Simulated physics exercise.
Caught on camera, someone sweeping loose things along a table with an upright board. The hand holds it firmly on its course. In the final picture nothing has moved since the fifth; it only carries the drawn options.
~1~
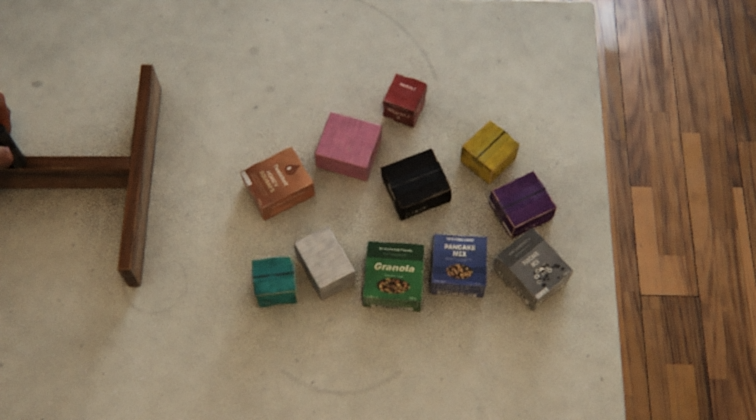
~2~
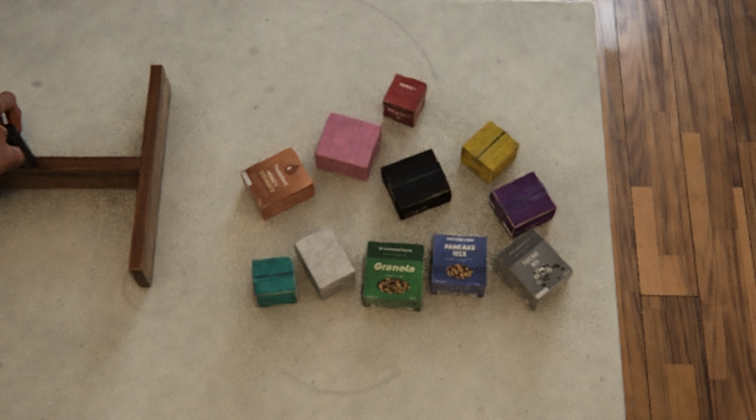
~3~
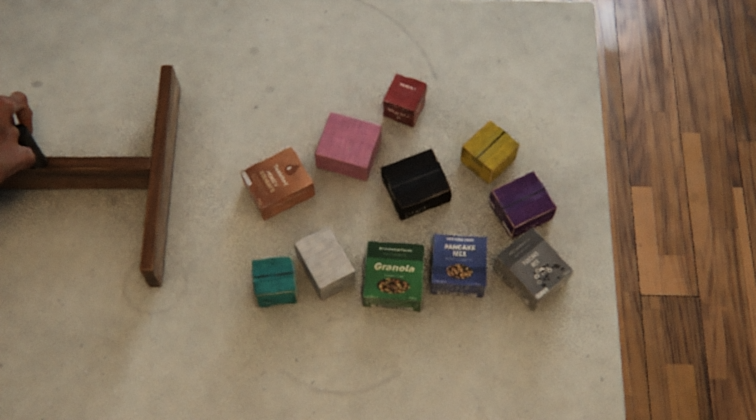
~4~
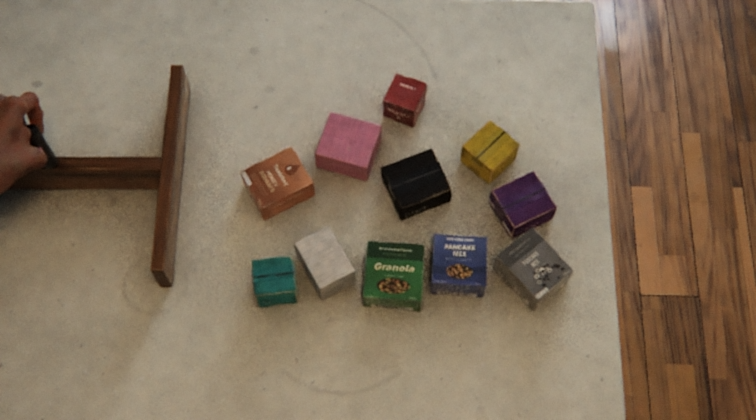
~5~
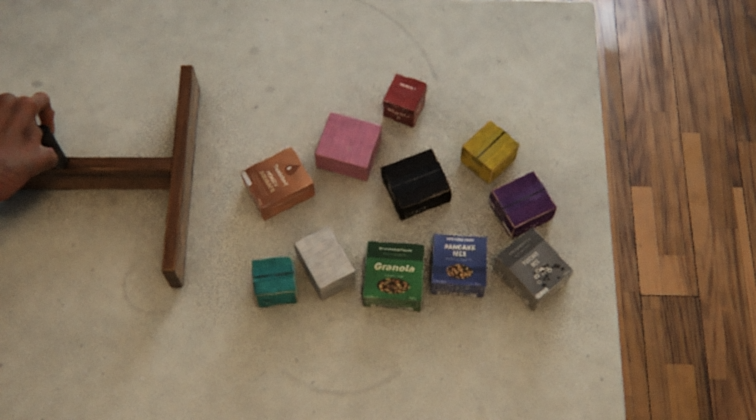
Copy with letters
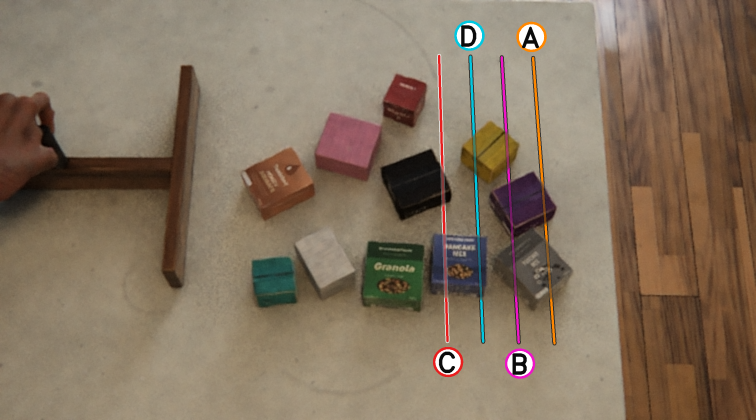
A dark wooden pusher, shaped like a T with an upright board across its end, lies at the left of a pale grey tabletop seen from above, with wood flooring at right. Eleven small boxes in red, pink, orange, black, yellow, purple, teal, white, green, blue and grey sit clustered right of it. A hand slides the board steadily rightward, the boxes and camera staying still.
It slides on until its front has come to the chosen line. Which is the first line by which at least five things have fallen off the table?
A.
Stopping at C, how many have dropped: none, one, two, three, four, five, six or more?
In all, one.
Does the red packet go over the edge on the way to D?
No.
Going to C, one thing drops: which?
The grey box goes over.
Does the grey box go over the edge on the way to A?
Yes.
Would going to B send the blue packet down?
By then, yes.
On the marked copy, A at (543, 192); B at (510, 191); C at (443, 189); D at (476, 190).
With A. Early on, board (310, 166); grey box (548, 271); blue packet (483, 264).
Further on, board (440, 169); grey box over the edge; blue packet (614, 262).
At the end, board (544, 171); blue packet over the edge; grey box over the edge; six fallen.
As for the rest, B drops only four; C drops only one; D drops only three.
